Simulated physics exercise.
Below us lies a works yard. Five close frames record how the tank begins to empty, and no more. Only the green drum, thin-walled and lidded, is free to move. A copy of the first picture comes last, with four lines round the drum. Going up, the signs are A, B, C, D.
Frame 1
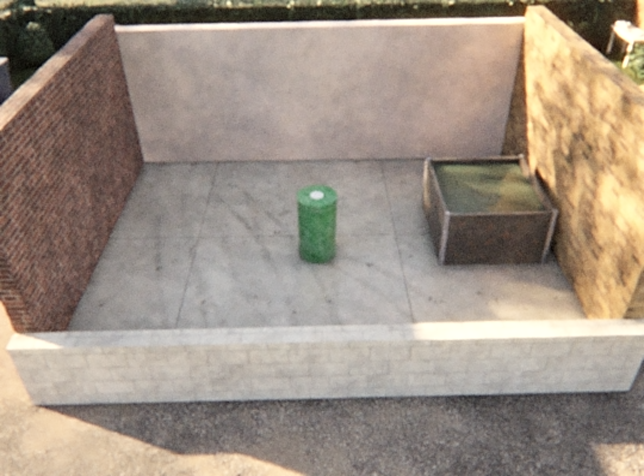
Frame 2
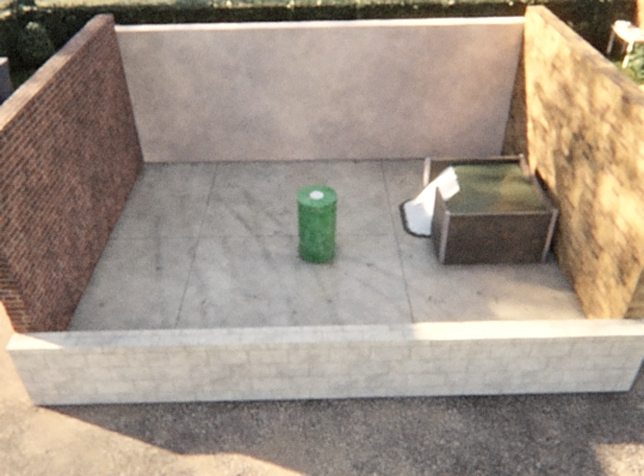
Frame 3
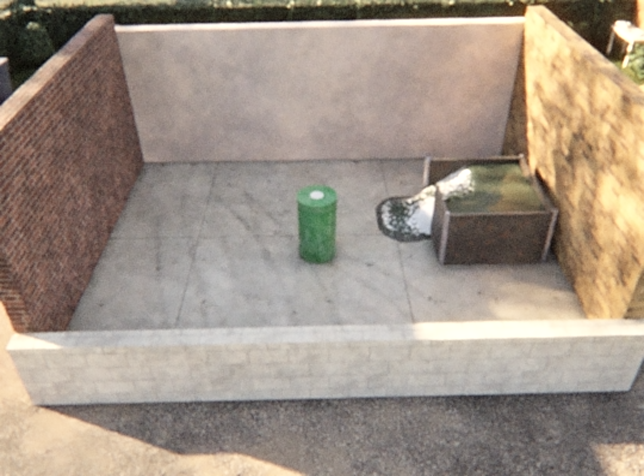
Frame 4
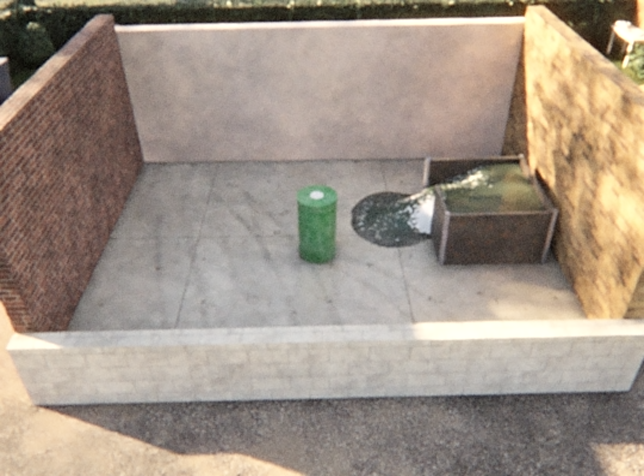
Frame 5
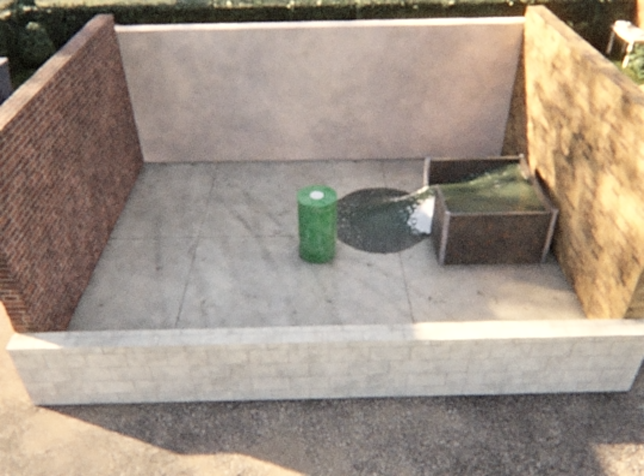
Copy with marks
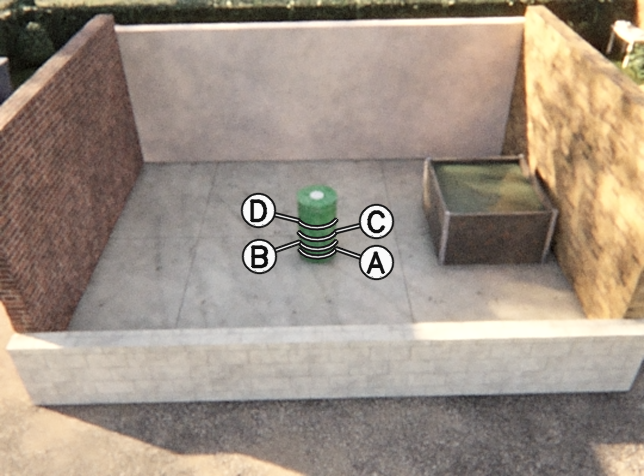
Water pours from the tank's left side and spreads across the yard toward the still green drum.
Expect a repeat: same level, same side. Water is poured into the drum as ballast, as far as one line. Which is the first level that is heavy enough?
Level B just does it.
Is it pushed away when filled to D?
No.
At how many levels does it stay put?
Three.
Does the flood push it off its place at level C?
No.
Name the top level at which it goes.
Here it is level A.
On the marked copy, A at (318, 257); B at (317, 249); C at (317, 239); D at (317, 227); from the bottom up A, B, C, D.
Choosing A, it is pushed about its own width away.
Choosing B, it does not move.
Choosing C, it does not move.
Choosing D, it does not move.
